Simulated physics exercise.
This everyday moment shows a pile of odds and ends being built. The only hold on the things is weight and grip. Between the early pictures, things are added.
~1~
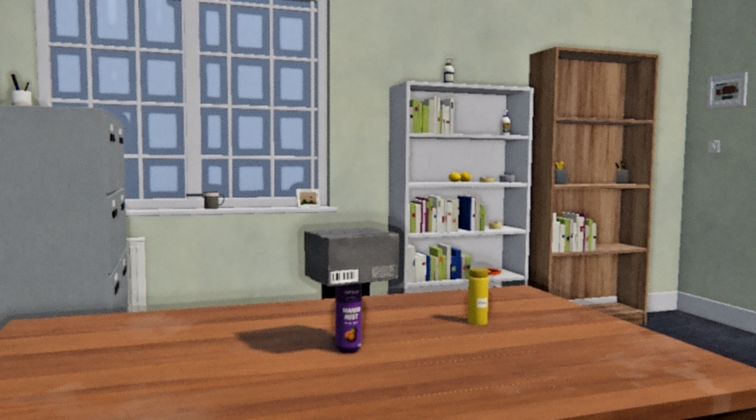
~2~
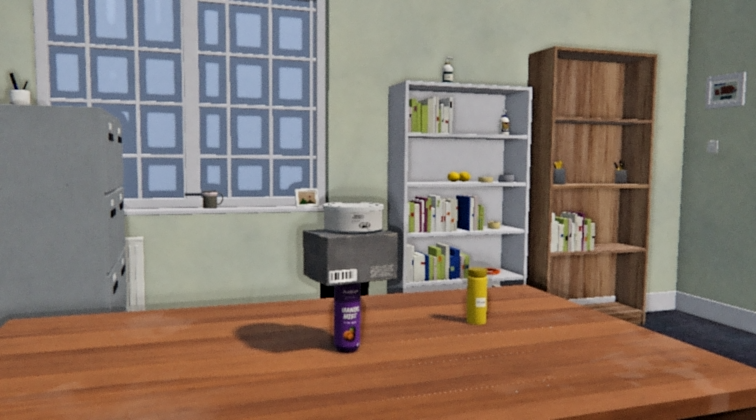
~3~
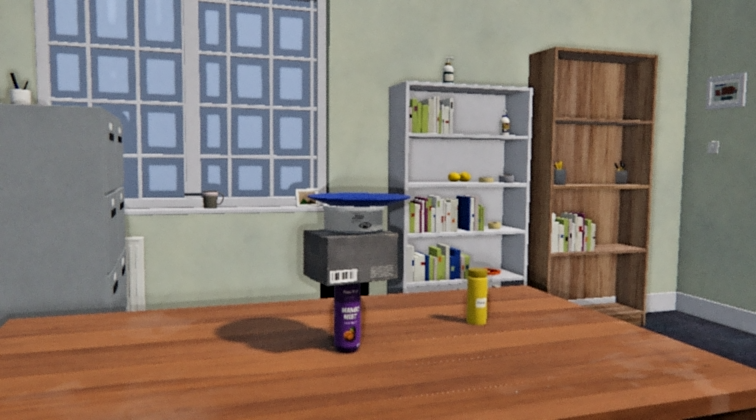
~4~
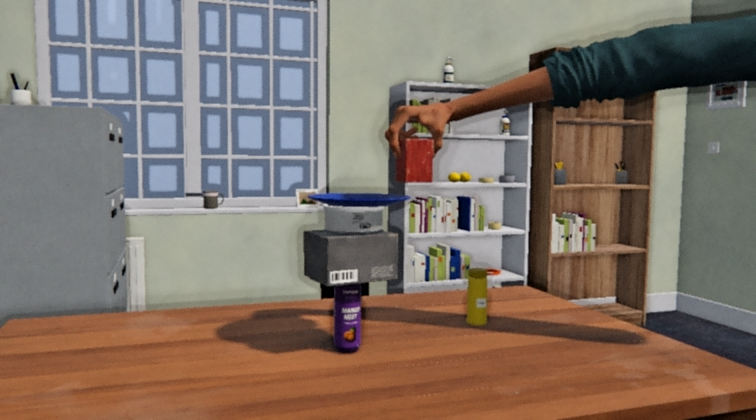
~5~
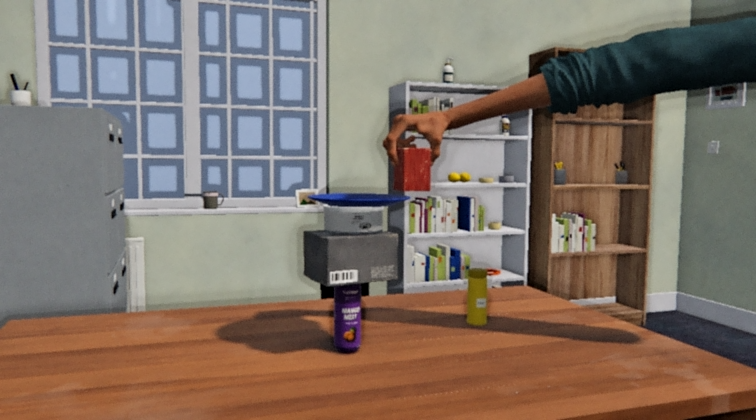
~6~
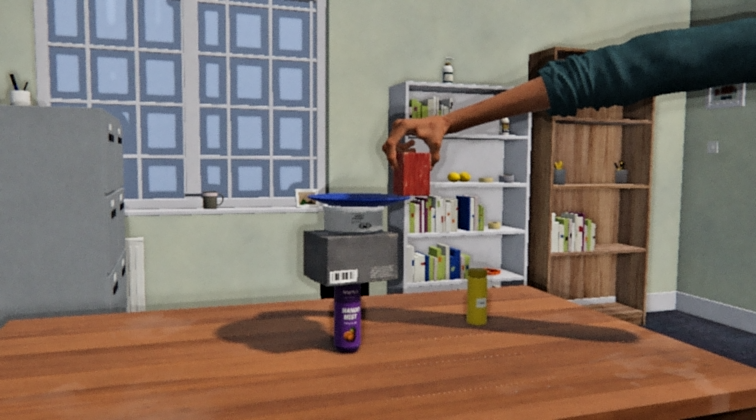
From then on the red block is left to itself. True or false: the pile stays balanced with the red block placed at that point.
False.
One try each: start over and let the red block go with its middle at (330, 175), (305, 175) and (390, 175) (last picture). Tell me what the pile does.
Well, in the first case it stays steady, in the second it tumbles down, and in the third it tumbles down.
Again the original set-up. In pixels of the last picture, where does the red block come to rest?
About (533, 323).
Then, 0.50 s past the last view, red block now fallen; blue plate rocked 23° from its first pose; white tub rocked 23° from its first pose.
Then, 0.70 s past the last view, blue plate, white tub and grey box now fallen.
Then, 1.40 s past the last view, yellow shaker now fallen.
Finally, fallen, red block, yellow shaker, blue plate, white tub and grey box; purple can still in place. Final places as the last picture's camera would see them, red block near (533, 323). The pile comes apart.
